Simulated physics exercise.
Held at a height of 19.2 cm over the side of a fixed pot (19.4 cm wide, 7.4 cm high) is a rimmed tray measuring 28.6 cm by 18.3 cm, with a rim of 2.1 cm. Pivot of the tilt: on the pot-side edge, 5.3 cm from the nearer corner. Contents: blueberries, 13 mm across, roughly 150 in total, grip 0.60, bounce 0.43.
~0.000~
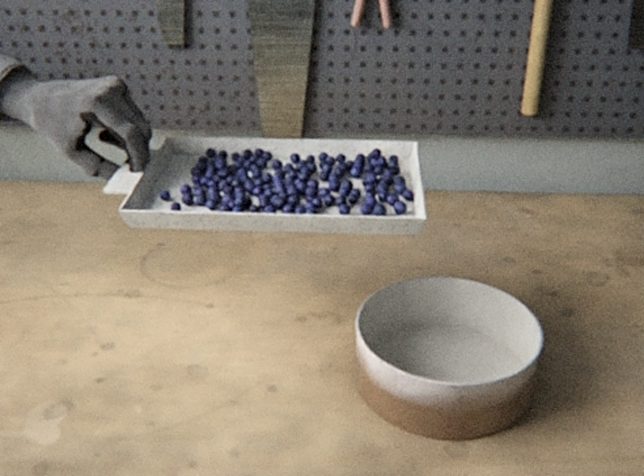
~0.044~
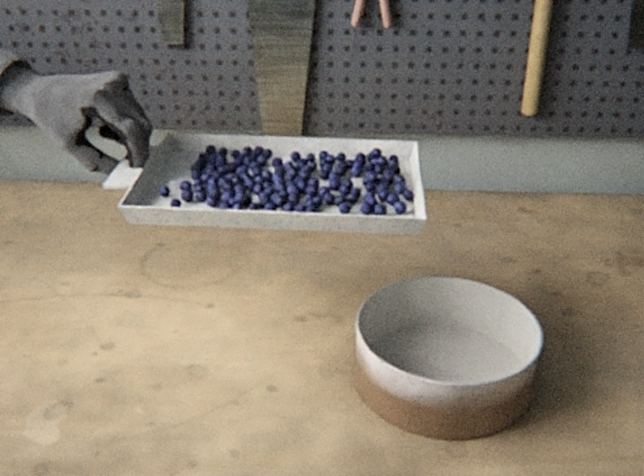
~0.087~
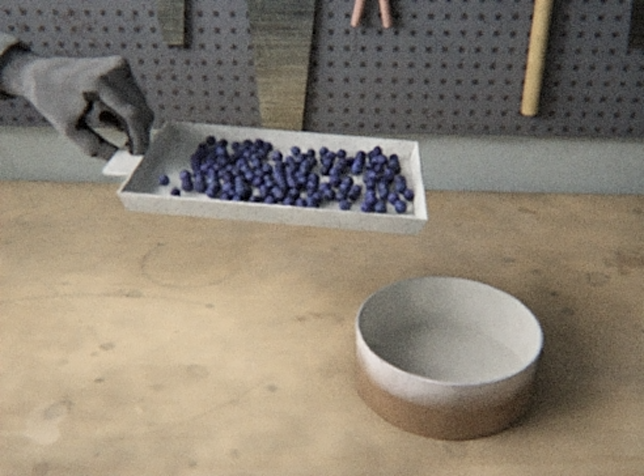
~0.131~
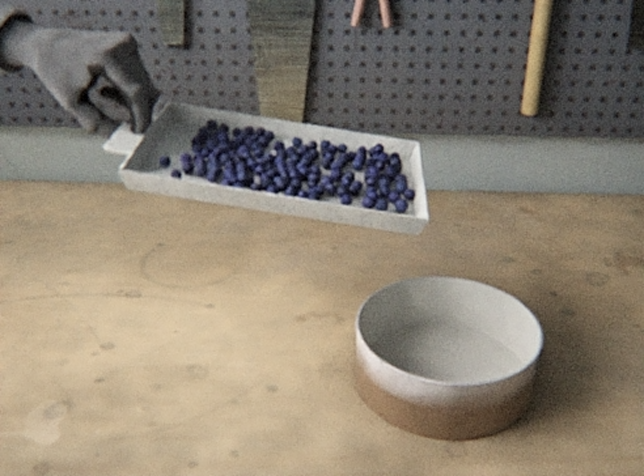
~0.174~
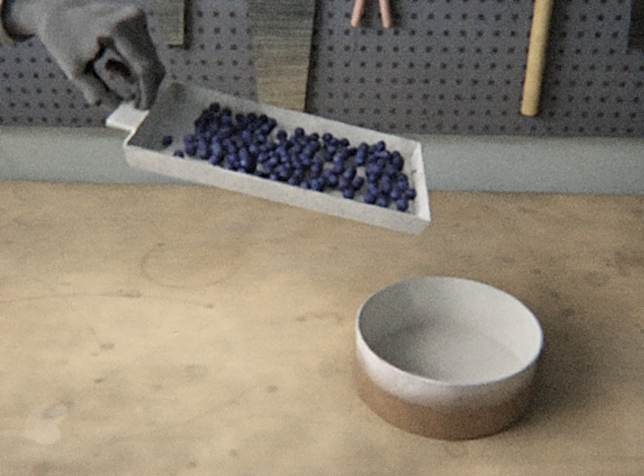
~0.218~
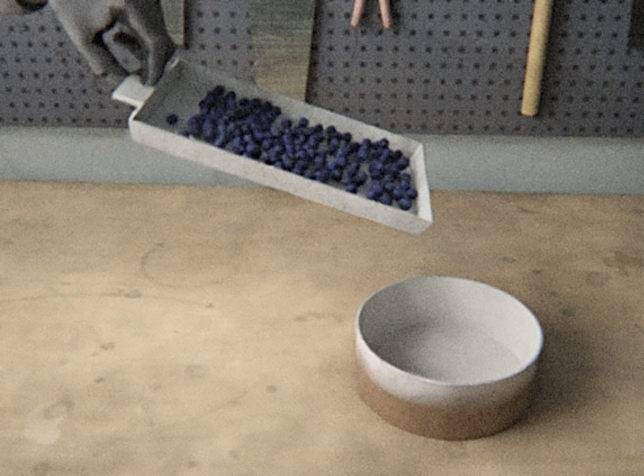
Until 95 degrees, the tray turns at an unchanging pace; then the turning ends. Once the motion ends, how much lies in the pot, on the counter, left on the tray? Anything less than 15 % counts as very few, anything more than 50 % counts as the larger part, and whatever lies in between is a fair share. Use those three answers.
Pot: The larger part. Counter: A fair share. Tray: Very few.
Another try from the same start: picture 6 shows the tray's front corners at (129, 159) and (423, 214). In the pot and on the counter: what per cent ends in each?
Pot: 45, counter: 55.
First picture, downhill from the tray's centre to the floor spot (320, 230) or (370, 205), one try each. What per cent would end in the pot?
That would be close to 65 per cent and then close to 95 per cent.
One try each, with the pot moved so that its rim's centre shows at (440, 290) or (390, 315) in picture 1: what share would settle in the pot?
80 % and 25 %.
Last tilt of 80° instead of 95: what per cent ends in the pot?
Estimated share: About 45 %.
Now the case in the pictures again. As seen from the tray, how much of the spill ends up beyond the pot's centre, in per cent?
About 90 percent of the spill.
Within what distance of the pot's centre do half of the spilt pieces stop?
I'd say around 18 centimetres.
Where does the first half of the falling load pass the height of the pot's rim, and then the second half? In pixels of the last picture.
(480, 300) first, (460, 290) later, roughly.
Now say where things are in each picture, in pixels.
The first frame shows tray tilt 0 degrees, front corners at (127, 208) and (419, 215); middle of the pieces at (290, 181); pot at (448, 324).
The second frame shows tray tilt 1 degrees, front corners at (127, 203) and (419, 215); middle of the pieces at (290, 179).
The third frame shows tray tilt 4 degrees, front corners at (127, 190) and (420, 215), lowest corner right front; middle of the pieces at (291, 174).
The fourth frame shows tray tilt 9 degrees, front corners at (128, 169) and (422, 215), lowest corner right front; middle of the pieces at (292, 165).
The fifth frame shows tray tilt 14 degrees, front corners at (132, 144) and (424, 216), lowest corner right front; middle of the pieces at (294, 154).
The sixth frame shows tray tilt 19 degrees, front corners at (138, 120) and (426, 216), lowest corner right front; middle of the pieces at (298, 144); pot at (448, 324). Its pace works out near 120 degrees a second.
After 0.53 s, tilt 57 degrees; the tray holds 100 %, the pot 0 %.
After 0.74 s, tilt 82 degrees; the tray holds 90 %, the pot 0 %.
After 1.06 s, tilt 95 degrees; the tray holds 5 %, the pot 50 %.
By 1.9 s all is still; pot 60 %, counter 40 %, tray 0 %.
